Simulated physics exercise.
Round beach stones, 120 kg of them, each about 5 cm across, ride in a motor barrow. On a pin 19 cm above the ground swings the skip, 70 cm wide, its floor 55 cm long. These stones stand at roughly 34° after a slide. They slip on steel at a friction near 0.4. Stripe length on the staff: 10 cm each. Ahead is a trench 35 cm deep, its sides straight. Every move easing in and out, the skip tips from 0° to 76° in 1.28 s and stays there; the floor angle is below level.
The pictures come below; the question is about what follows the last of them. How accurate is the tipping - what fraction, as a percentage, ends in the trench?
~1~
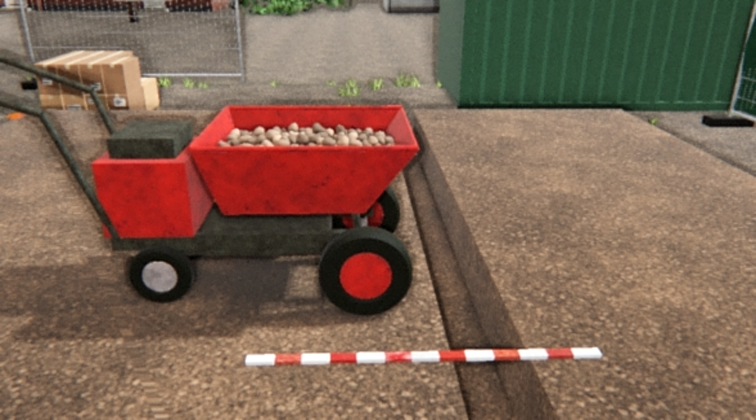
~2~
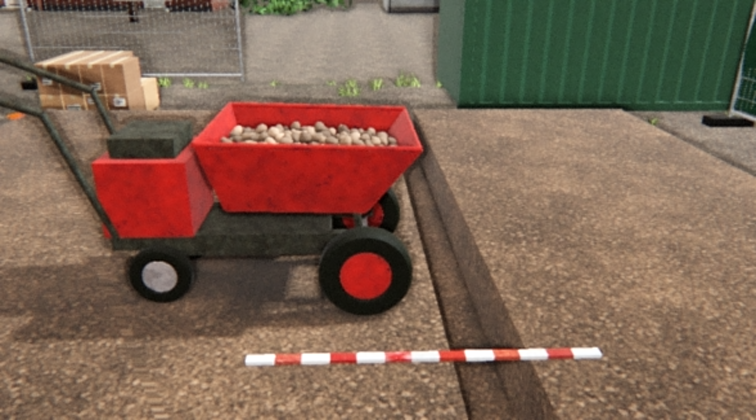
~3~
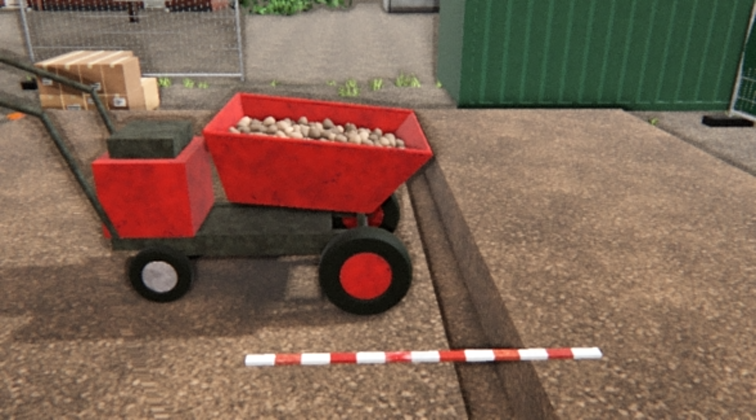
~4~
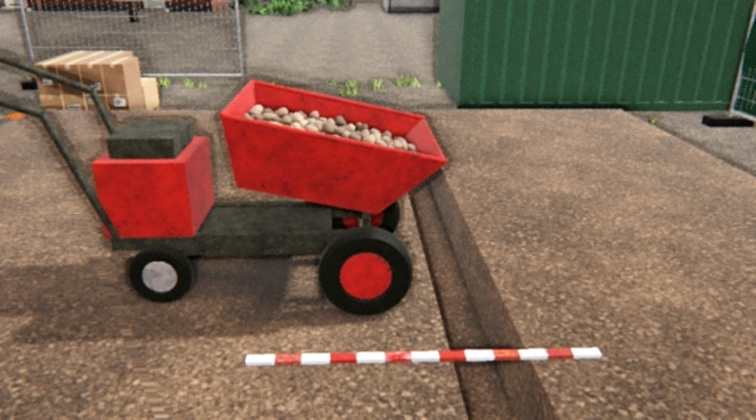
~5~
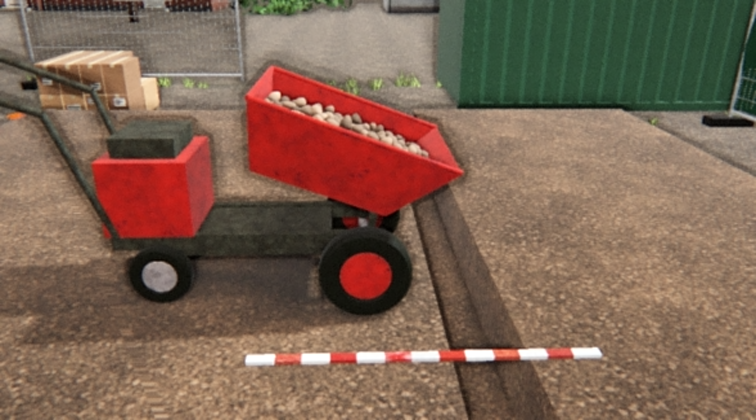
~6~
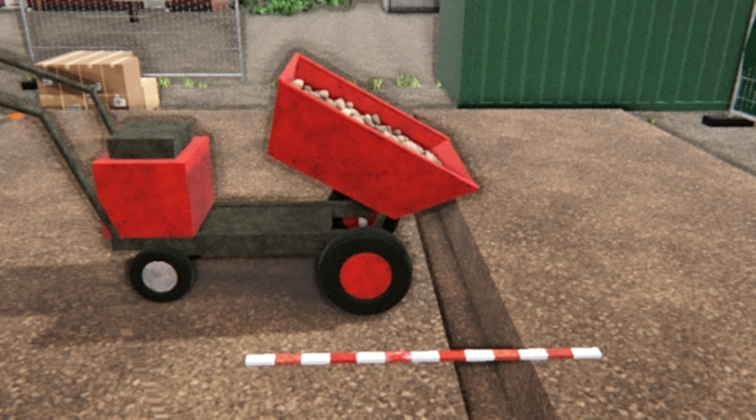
Close to 21 in every hundred.
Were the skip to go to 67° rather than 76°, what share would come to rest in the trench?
It would be close to 25 percent.
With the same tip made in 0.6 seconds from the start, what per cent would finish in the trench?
Estimate: About 10 %.
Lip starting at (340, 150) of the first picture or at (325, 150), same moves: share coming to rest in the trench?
Near 95 then near 100 percent.
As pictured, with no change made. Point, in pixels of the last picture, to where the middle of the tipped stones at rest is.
Middle at around (539, 268), I'd say.
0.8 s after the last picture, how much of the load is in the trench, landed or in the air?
Around 0 per cent of it.
Then, 0.4 s after the last picture the floor is at 64°, 99 % in the skip, 1 % past the trench; the foremost stones are at (515, 245).
Then, 0.8 s after the last picture the floor is at 76°, 40 % in the skip, 2 % in the trench, 58 % past the trench; the foremost stones are at (628, 266).
Then, 1.2 s after the last picture the floor is at 76°, 12 % in the skip, 8 % in the trench, 81 % past the trench; the foremost stones are at (738, 286).
Then, 3.1 s after the last picture the floor is at 76°, 0 % in the skip, 21 % in the trench, 79 % past the trench; the foremost stones are past the picture's edge.
